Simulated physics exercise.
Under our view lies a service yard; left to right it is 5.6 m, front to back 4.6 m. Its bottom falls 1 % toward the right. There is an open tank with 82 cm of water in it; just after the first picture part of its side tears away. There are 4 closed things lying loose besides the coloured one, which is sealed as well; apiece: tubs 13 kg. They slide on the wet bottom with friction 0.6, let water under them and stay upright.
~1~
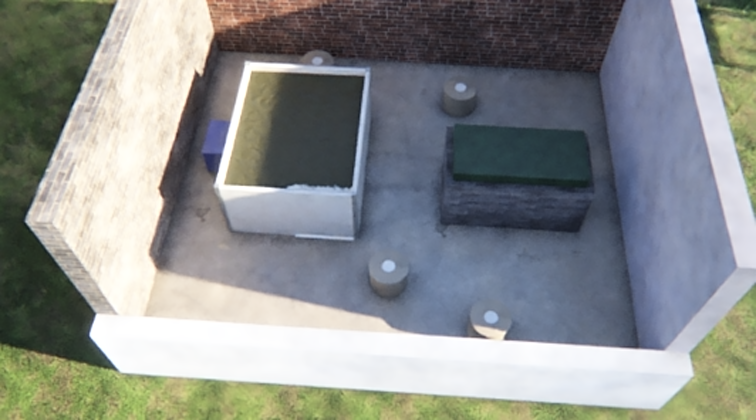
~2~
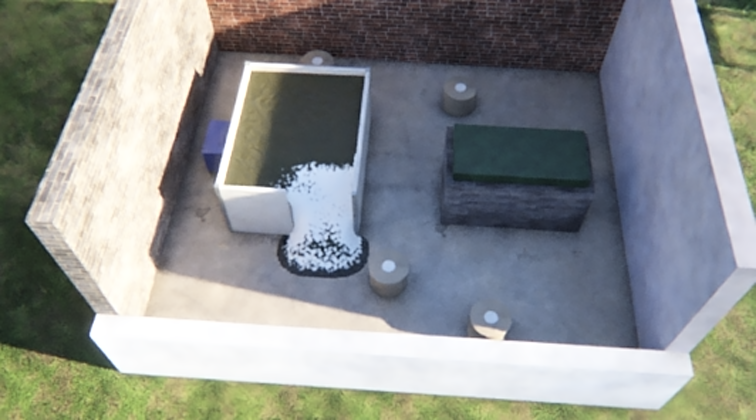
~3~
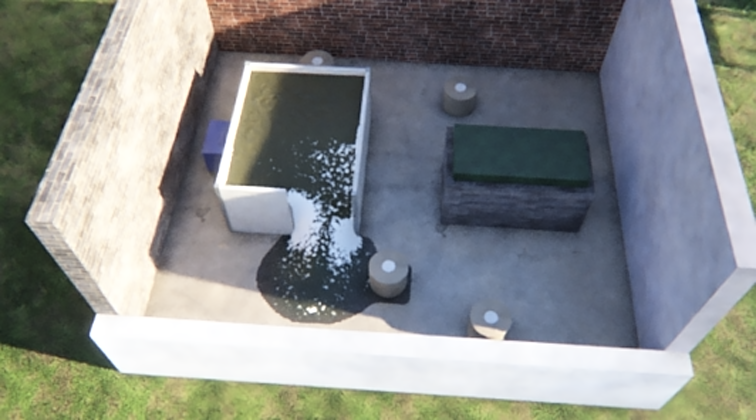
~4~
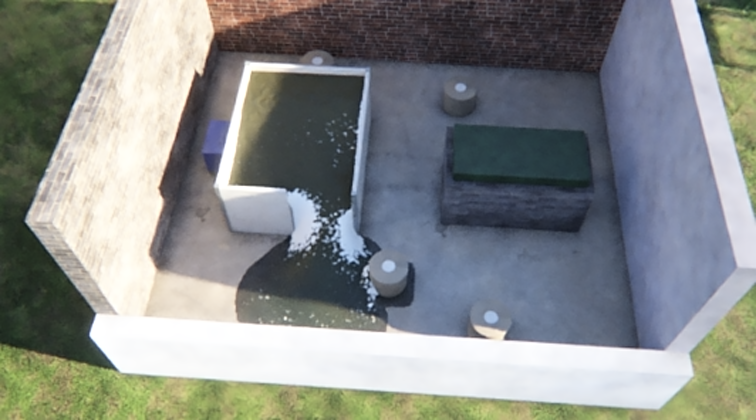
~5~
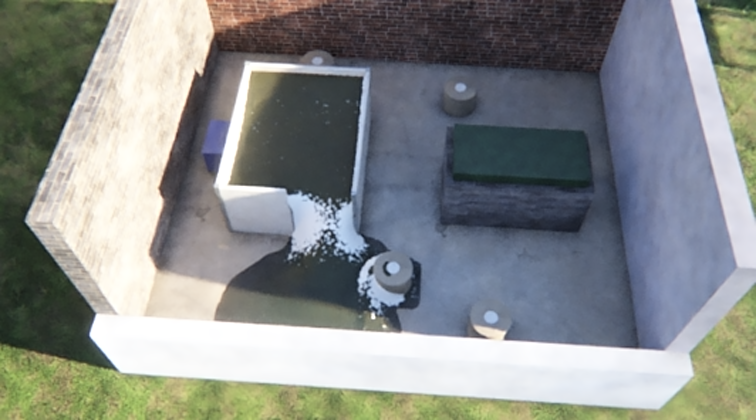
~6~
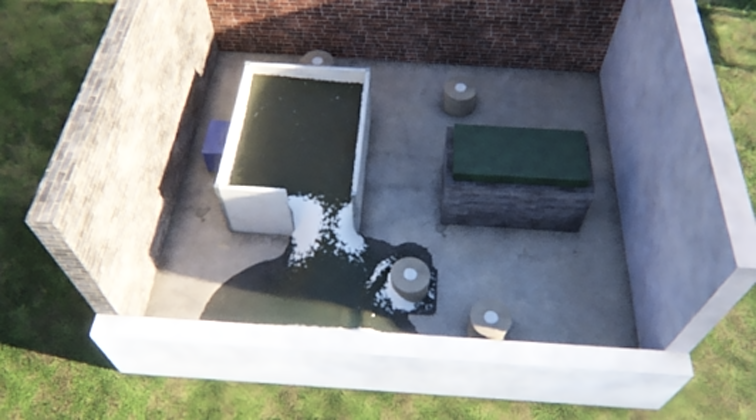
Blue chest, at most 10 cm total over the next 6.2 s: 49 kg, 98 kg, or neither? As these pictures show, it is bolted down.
The light setting fails; heavy succeeds.
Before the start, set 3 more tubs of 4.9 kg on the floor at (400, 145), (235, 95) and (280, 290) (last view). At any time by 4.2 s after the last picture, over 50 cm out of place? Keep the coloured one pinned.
Each in turn: Not that far, further than that, further than that.
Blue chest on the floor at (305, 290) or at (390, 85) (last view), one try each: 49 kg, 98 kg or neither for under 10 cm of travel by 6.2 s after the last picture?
No option, then light one suffices.
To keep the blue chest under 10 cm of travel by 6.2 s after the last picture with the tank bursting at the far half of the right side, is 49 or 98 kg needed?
In that case, even the light one works.
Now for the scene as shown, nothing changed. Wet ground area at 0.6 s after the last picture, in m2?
Somewhere around 9.0 m2, roughly.
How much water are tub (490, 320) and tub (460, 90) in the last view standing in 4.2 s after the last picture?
Depths: Near 16 cm, then near 2 cm.
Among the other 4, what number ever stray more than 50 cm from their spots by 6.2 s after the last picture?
Total: 2.
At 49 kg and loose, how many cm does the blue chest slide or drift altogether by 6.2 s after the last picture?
Around 50 centimetres in total.
Then, 0.6 s after the last picture the blue chest would be 0 cm from its start with 49 kg and 0 cm from its start with 98 kg; 0 cm of water round it then.
Then, 2.3 s after the last picture the blue chest would be 18 cm from its start with 49 kg and 0 cm from its start with 98 kg; 13 cm of water round it then.
Then, 4.2 s after the last picture the blue chest would be 50 cm from its start with 49 kg and 0 cm from its start with 98 kg; 13 cm of water round it then.
Then, 6.2 s after the last picture the blue chest would be 52 cm from its start with 49 kg and 0 cm from its start with 98 kg; 8 cm of water round it then.
